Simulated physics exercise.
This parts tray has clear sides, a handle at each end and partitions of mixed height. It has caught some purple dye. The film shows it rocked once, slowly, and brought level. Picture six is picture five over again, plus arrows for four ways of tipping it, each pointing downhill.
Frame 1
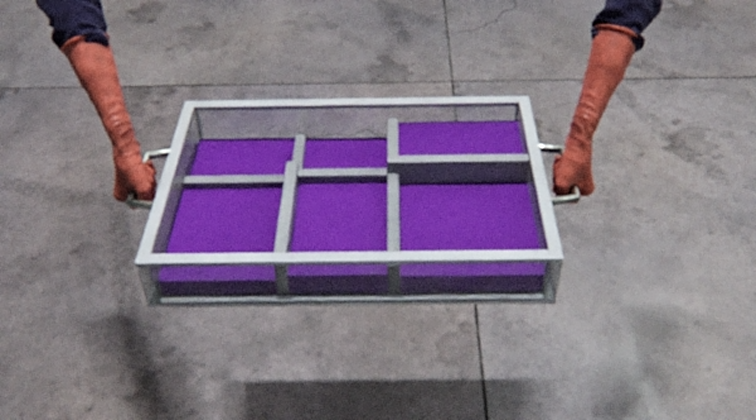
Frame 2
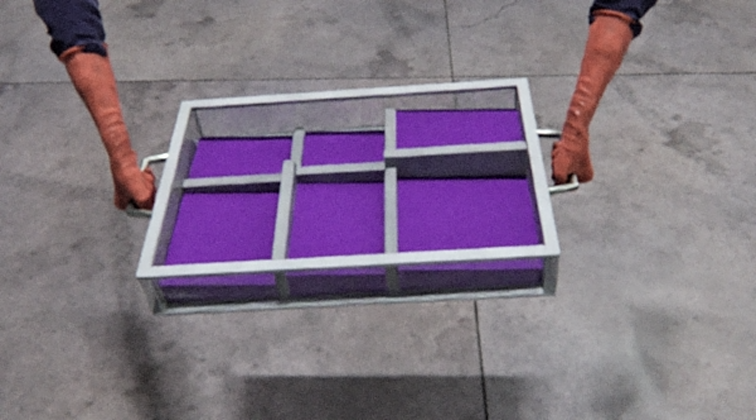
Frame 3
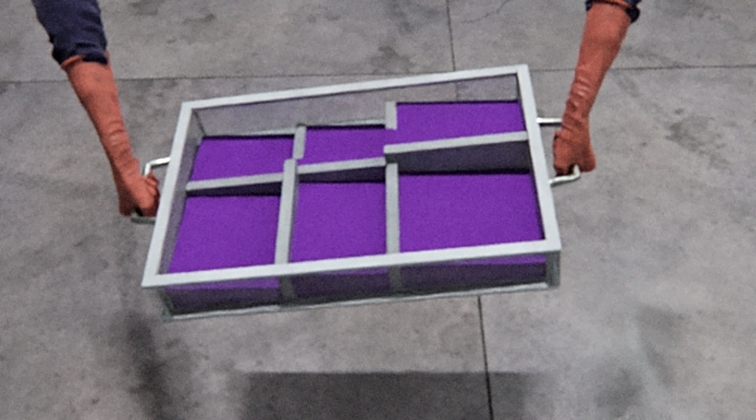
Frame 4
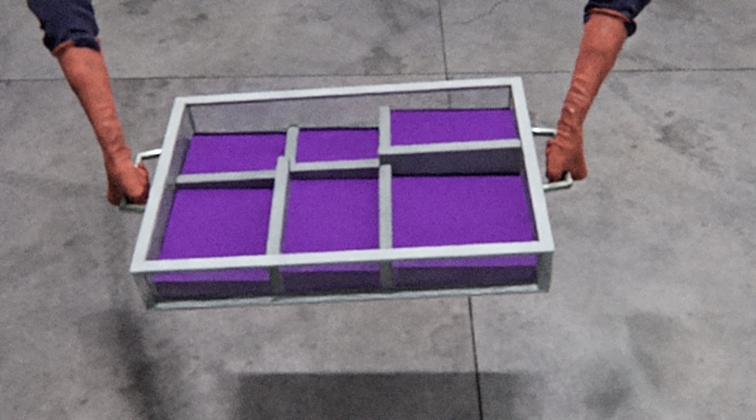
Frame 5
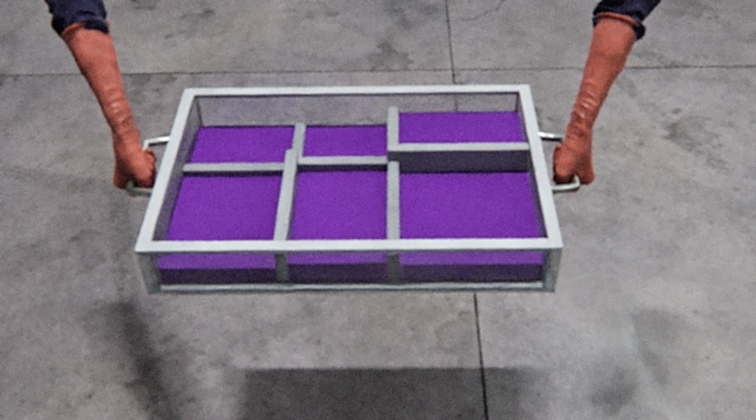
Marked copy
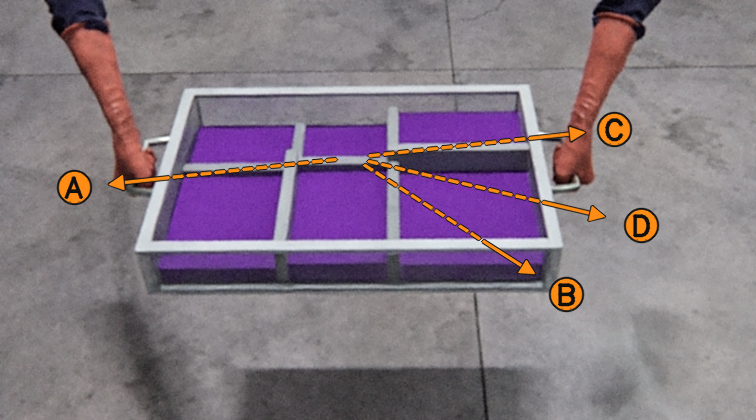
A clear-sided tray of purple liquid tilting gently down to the front left, then levelling, as two gloved hands grip its handles.
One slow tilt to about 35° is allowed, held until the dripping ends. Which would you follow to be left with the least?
B.
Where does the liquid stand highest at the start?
The back right bay.
In orange, A ends at (114, 183); B ends at (530, 271); C ends at (579, 133); D ends at (599, 215).
If A is chosen, about 42 % stays in the tray, the largest part in the front left bay.
If B is chosen, about 27 % stays in the tray, the largest part in the front right bay.
If C is chosen, about 42 % stays in the tray, the largest part in the front right bay.
If D is chosen, about 35 % stays in the tray, the largest part in the front right bay.
